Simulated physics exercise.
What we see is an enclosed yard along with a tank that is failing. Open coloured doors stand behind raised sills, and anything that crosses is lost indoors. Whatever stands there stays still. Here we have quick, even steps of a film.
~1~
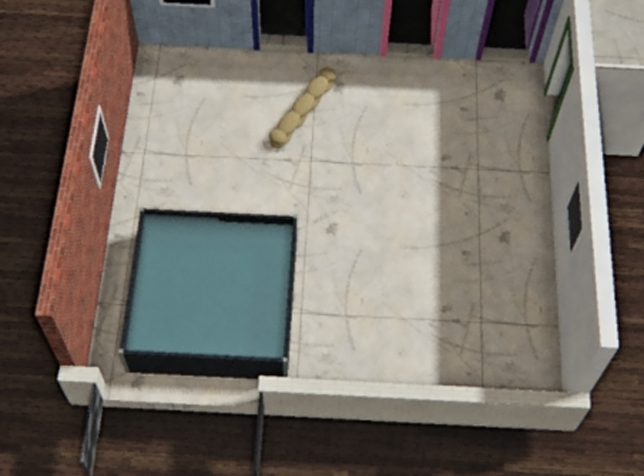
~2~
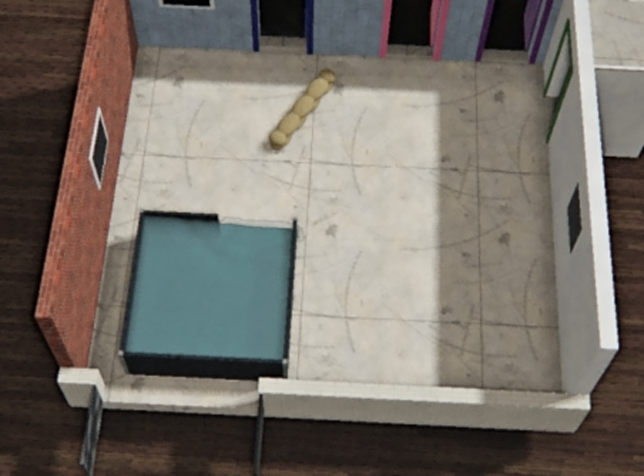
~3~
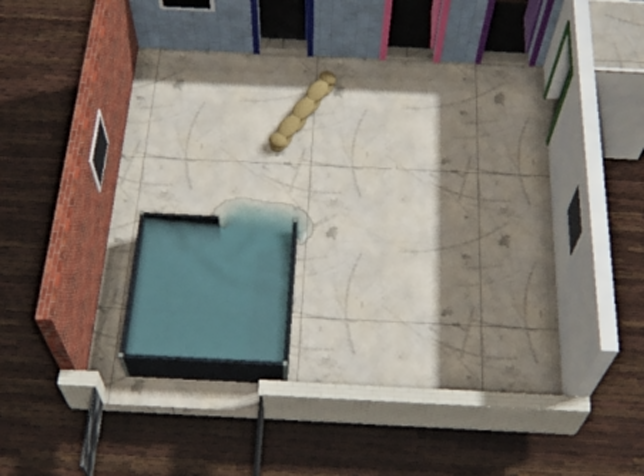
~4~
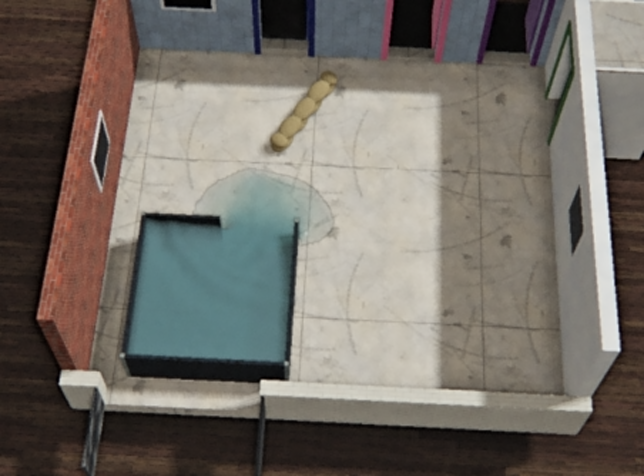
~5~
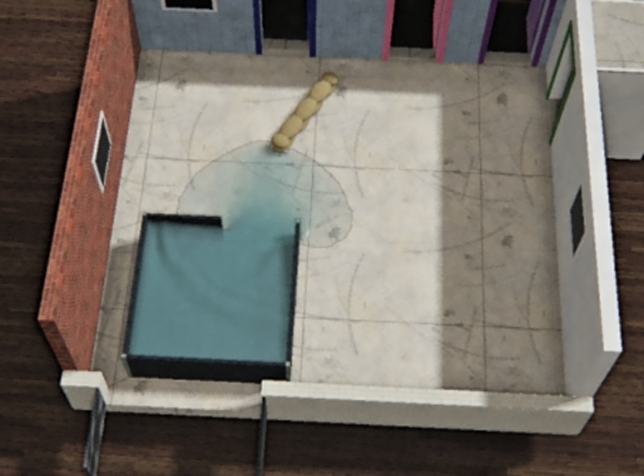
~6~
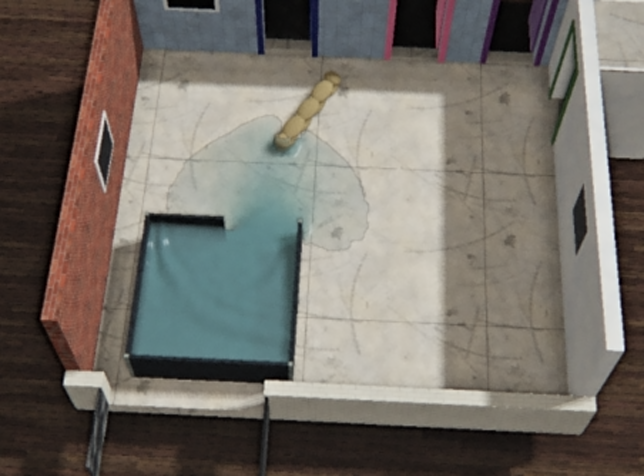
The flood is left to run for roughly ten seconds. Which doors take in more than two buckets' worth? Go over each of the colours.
As I see it, the pink door swallows too much water; the purple door swallows too much water; the blue door swallows an okay amount of water; the green door swallows too much water.
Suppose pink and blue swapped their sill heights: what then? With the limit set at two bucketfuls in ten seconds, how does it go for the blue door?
I'd say blue crosses the mark.
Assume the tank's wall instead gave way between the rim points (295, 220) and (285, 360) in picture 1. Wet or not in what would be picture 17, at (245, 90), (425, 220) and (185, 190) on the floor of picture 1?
In the order you gave them, I get still bare, drenched, still bare.
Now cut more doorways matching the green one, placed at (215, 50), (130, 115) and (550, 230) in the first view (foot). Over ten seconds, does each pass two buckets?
In order: Exceeds it, exceeds it, falls short.
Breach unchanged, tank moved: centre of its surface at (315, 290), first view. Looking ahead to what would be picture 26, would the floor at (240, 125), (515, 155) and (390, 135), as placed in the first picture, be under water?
Check in sequence: Soaked through, soaked through, soaked through.
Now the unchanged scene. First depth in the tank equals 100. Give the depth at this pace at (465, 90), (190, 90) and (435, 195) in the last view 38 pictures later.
18, 20 and 2 per cent, roughly.
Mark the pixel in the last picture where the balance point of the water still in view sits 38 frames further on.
Around (286, 196).
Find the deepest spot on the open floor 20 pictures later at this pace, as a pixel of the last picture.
Around (542, 67).
A moment on, water covers 30 % of the floor; the pink door not reached, the purple door not reached, the blue door wet at the sill, nothing in, the green door not reached.
Next, water covers 40 % of the floor; the pink door under two buckets in, the purple door not reached, the blue door wet at the sill, nothing in, the green door not reached.
Then, water covers 50 % of the floor; the pink door far over two buckets in, the purple door under two buckets in, the blue door under two buckets in, the green door wet at the sill, nothing in.
Later, water covers 70 % of the floor; the pink door far over two buckets in, the purple door far over two buckets in, the blue door under two buckets in, the green door over two buckets in.
In the end, water covers 95 % of the floor; the pink door far over two buckets in, the purple door far over two buckets in, the blue door under two buckets in, the green door far over two buckets in.
